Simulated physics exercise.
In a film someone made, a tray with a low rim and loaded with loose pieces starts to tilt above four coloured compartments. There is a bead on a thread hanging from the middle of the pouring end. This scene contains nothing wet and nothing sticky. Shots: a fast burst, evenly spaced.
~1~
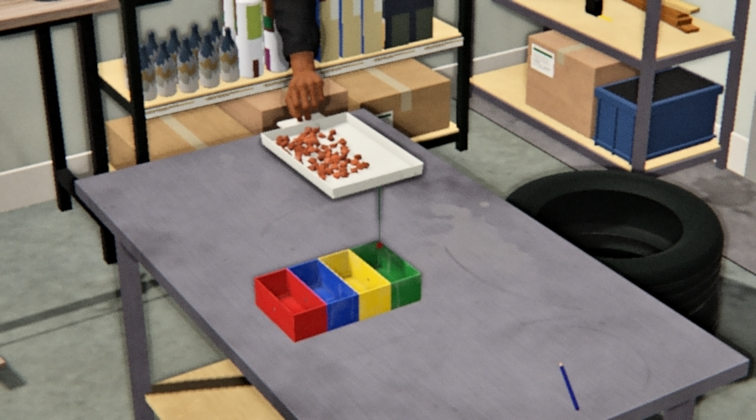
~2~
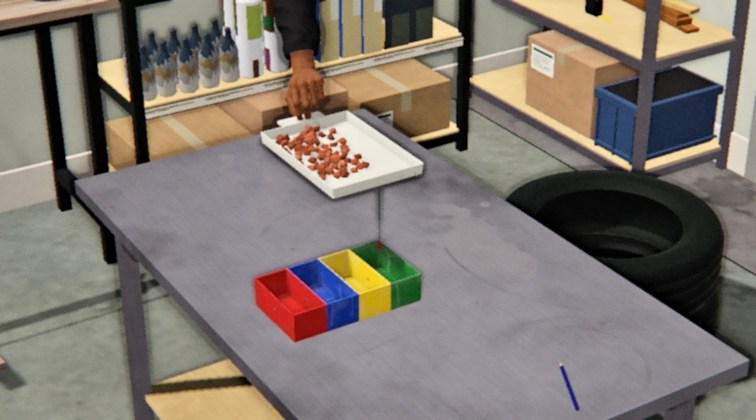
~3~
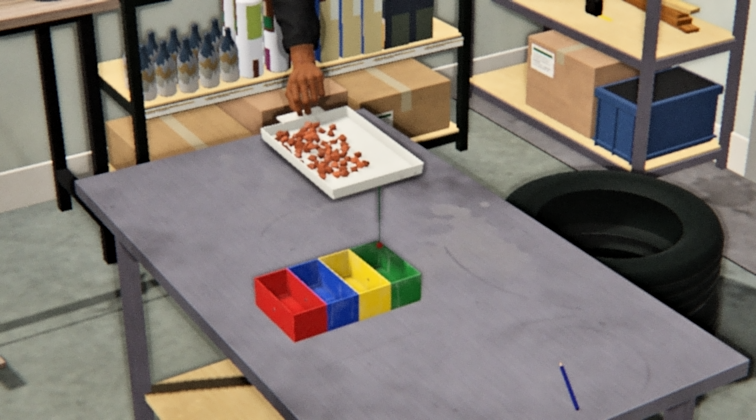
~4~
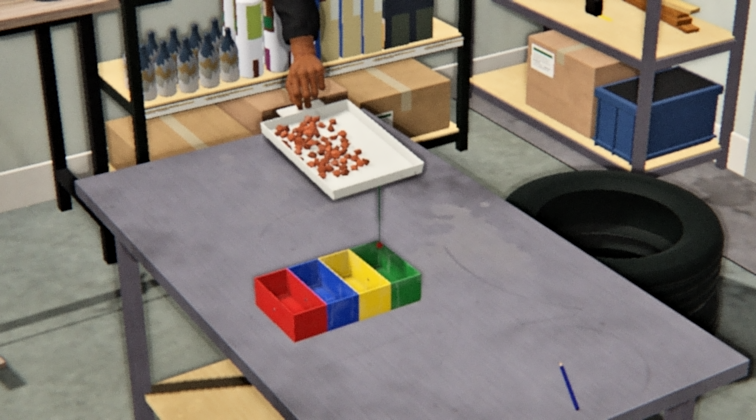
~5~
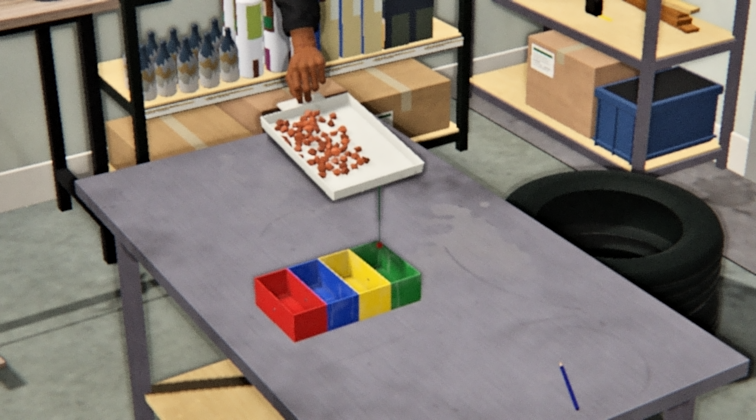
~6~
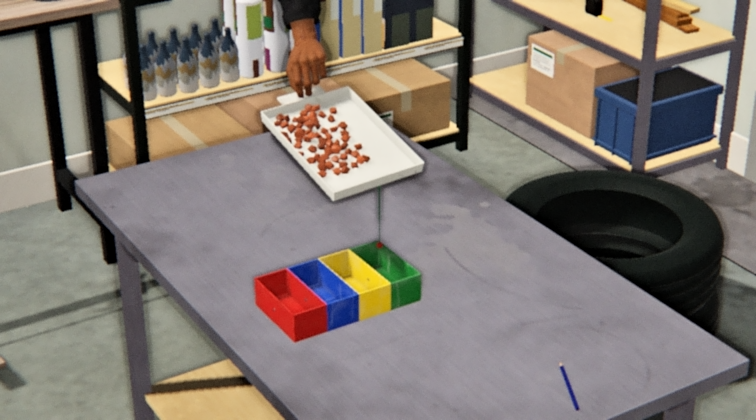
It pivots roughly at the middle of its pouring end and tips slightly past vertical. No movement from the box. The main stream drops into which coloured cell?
It drops into the yellow cell.
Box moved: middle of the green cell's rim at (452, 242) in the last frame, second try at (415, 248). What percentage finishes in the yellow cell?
In order, 0 % and 20 %.
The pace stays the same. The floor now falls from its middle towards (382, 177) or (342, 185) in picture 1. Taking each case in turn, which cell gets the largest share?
Try 1 - green. Try 2 - yellow.
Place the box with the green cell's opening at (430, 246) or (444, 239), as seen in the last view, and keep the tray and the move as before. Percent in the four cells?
100 and 80 in a hundred, in turn.
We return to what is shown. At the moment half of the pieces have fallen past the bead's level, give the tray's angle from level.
The angle is around 95°.
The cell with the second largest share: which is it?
Behind the top one comes the green one.
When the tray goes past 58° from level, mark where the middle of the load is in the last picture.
The middle of the pieces lands at roughly (353, 173).
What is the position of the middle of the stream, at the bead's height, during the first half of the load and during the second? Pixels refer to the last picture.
The opening half passes (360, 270), the closing half (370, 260).
Soon, tray tipped steeply; nearly all on the tray; a stray few falling or outside the box.
A while on, tray tipped right over; about a quarter on the tray; about a third in the yellow cell; a small part in the green cell; a small part in the blue cell; a small part falling or outside the box.
Towards the end, tray tipped past a quarter turn; about half in the yellow cell; about a quarter in the green cell; a small part in the blue cell; a stray few in the red cell; a small part falling or outside the box.
Finally, tray tipped past a quarter turn; about half in the yellow cell; about a quarter in the green cell; a small part in the blue cell; a stray few in the red cell; a small part outside the box.
